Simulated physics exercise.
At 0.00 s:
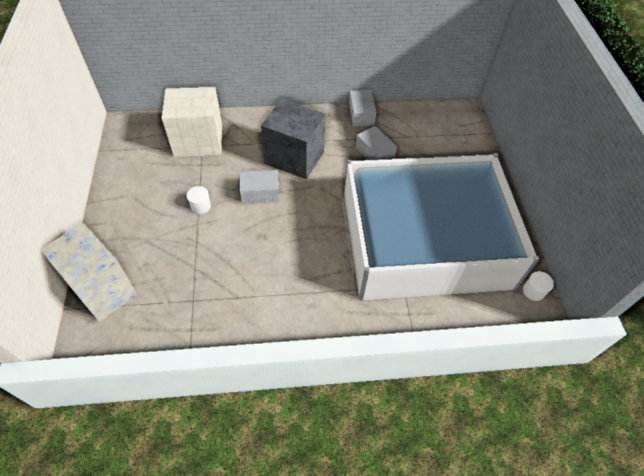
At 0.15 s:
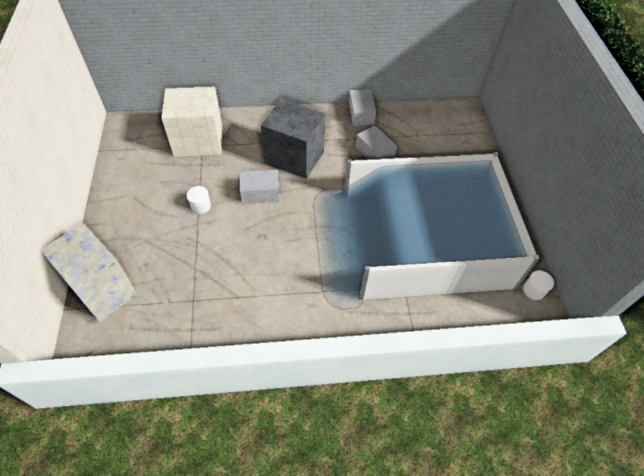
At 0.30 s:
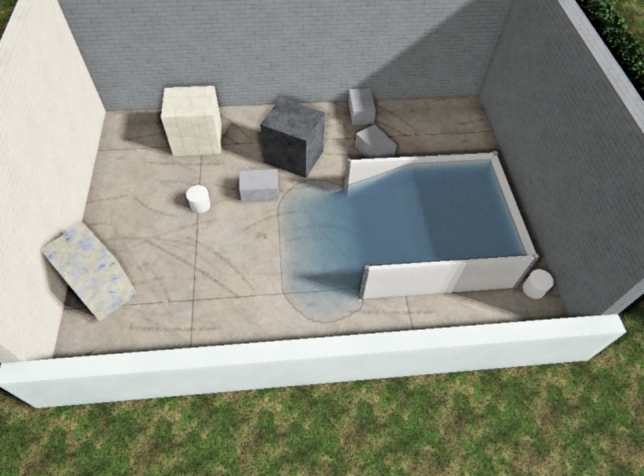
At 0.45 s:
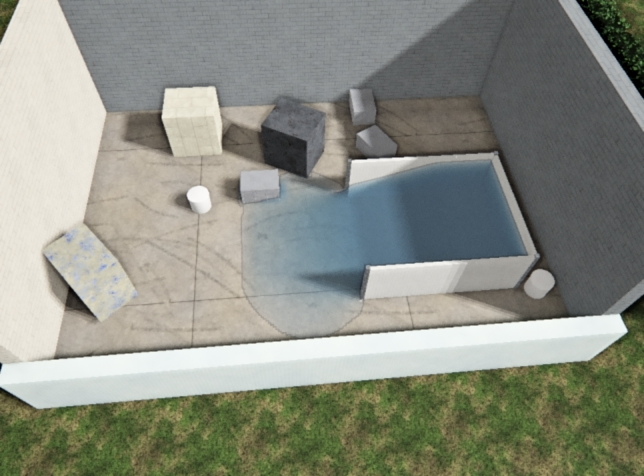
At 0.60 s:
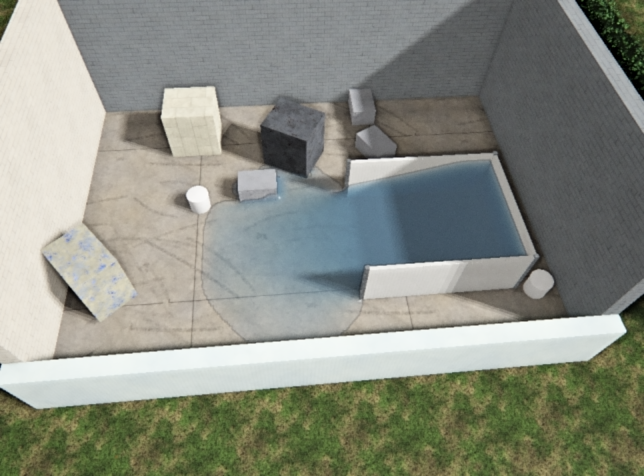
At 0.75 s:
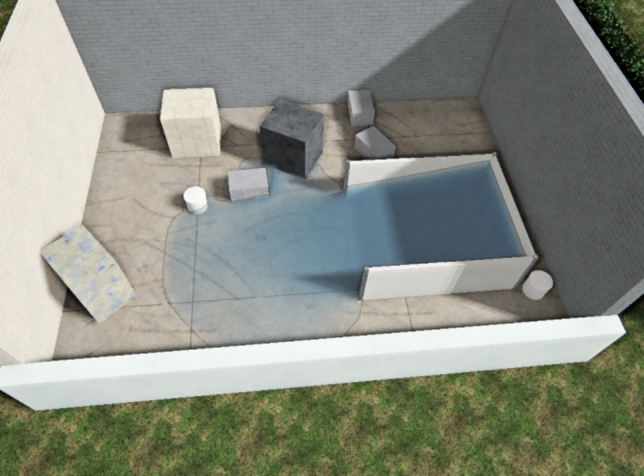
Water pouring from an open-sided white tank in a walled yard, spreading leftward across paving and nudging a small grey block.
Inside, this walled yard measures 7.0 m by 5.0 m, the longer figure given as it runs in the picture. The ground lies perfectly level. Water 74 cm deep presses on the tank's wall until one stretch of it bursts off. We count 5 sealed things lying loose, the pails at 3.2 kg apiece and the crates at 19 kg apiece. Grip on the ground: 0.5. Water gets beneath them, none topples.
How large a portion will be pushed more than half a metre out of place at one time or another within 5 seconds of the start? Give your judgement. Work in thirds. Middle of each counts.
The share is between one third and two thirds.
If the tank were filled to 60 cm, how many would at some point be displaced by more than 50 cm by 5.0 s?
The count would be 2.
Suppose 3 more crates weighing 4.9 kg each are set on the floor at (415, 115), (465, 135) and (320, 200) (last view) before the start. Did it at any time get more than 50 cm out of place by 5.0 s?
Each in turn ends up within the limit, within the limit, beyond the limit.
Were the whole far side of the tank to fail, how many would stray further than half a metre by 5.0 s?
Then the count would be 5.
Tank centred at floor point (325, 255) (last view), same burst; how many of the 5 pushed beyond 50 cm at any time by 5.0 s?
The answer would then be 2.
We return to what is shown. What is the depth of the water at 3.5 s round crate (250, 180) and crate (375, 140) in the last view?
18 and 1 cm.
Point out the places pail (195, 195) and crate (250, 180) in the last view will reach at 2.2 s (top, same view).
First near (98, 131), second near (122, 144).
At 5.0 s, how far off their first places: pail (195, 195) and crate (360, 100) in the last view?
Shifts in order: 250 cm; 60 cm.
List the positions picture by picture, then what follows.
A crate at (259, 181), on the bottom; a pail at (198, 194), on the bottom; water covers 3.9 m2; 0 of 5 have shifted, in the first picture.
A crate at (259, 180) rests on the ground; a pail at (198, 194), on the bottom; 5.0 m2 under water; 0 of 5 have shifted, in the second picture.
A crate at (259, 180) rests on the ground; a pail at (197, 194) rests on the ground; 6.4 m2 under water; 0 of 5 have shifted, in the third picture.
A crate at (259, 180) rests on the ground; a pail at (198, 194), on the bottom; water covers 8.0 m2; 0 of 5 have shifted, in the fourth picture.
A crate at (257, 180), on the bottom; a pail at (197, 194), on the bottom; 9.8 m2 under water; 0 of 5 have shifted, in the fifth picture.
A crate at (248, 179), on the bottom, 17 cm from its start; a pail at (194, 195) rests on the ground, 3 cm from its start; water covers 11.5 m2; 1 of 5 have shifted, in the sixth picture.
After 1.1 s 2 of 5 are over 50 cm from their spots; 0 afloat.
After 2.2 s 2 of 5 are over 50 cm from their spots; 2 afloat.
After 3.5 s 2 of 5 are over 50 cm from their spots; 2 afloat.
After 5.0 s 3 of 5 are over 50 cm from their spots, and 3 have been at some point; 2 afloat.
